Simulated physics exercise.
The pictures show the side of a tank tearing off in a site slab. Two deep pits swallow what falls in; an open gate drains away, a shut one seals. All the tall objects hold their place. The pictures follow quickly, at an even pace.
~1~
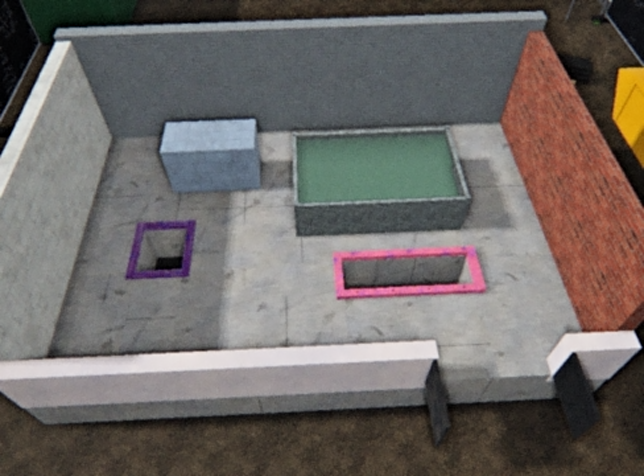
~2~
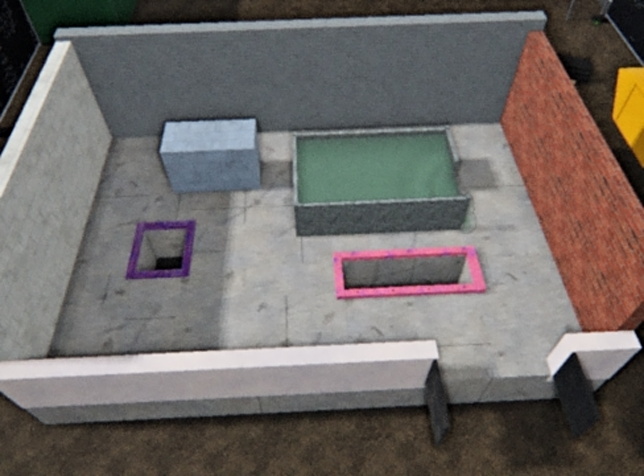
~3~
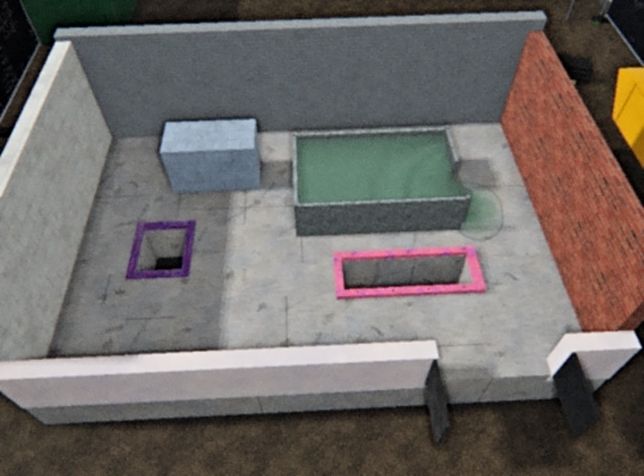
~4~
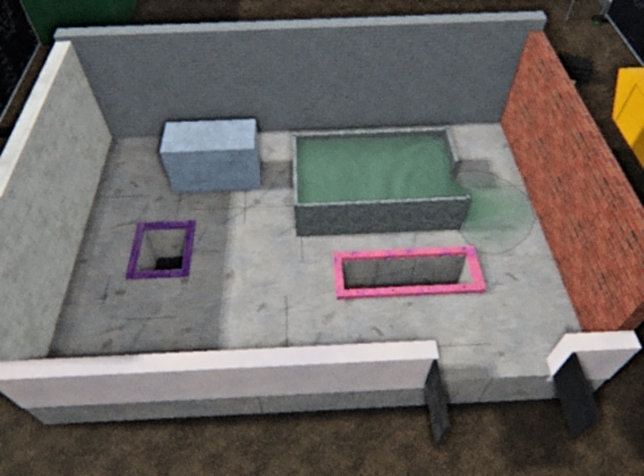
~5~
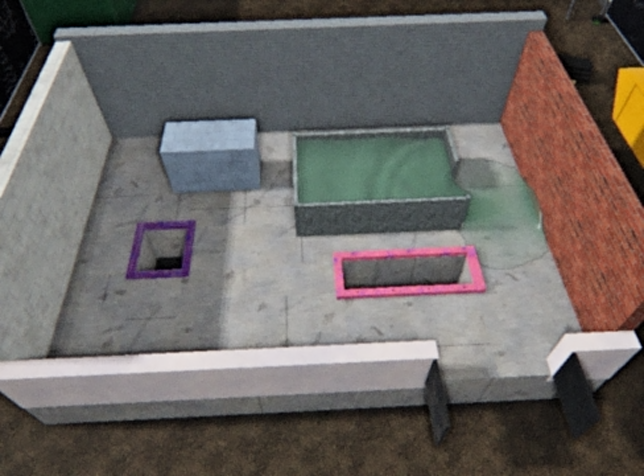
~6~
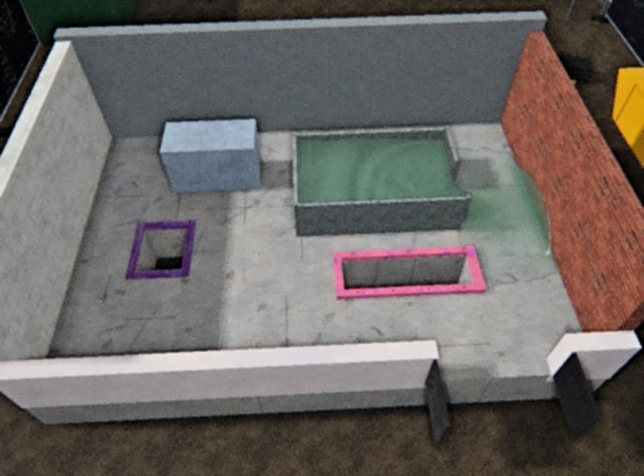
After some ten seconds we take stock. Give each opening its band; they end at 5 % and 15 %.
The gate takes above 15 %; the pink pit takes not even 5 %; the purple pit takes not even 5 %.
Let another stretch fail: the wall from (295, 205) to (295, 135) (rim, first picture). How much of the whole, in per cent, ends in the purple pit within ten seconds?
In per cent: Purple 25.
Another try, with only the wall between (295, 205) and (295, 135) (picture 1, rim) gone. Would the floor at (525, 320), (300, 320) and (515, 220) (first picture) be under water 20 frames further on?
In that order: Dry, dry, not flooded.
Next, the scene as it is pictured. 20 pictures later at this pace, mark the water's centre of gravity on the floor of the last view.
I would point to (412, 202).
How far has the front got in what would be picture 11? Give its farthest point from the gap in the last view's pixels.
At about (580, 356).
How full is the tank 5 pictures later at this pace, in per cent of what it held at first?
Some 78 per cent.
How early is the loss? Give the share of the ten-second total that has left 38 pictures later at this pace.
Some 65 per cent.
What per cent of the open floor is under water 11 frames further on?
Some 20 per cent.
A moment on, water covers 15 % of the floor; the gate 0 %, the pink pit 0 %, the purple pit 0 %.
Next, water covers 20 % of the floor; the gate 1 %, the pink pit 0 %, the purple pit 0 %.
Then, water covers 40 % of the floor; the gate 7 %, the pink pit 0 %, the purple pit 0 %.
Later, water covers 70 % of the floor; the gate 16 %, the pink pit 0 %, the purple pit 0 %.
In the end, water covers 95 % of the floor; the gate 24 %, the pink pit 0 %, the purple pit 0 %.
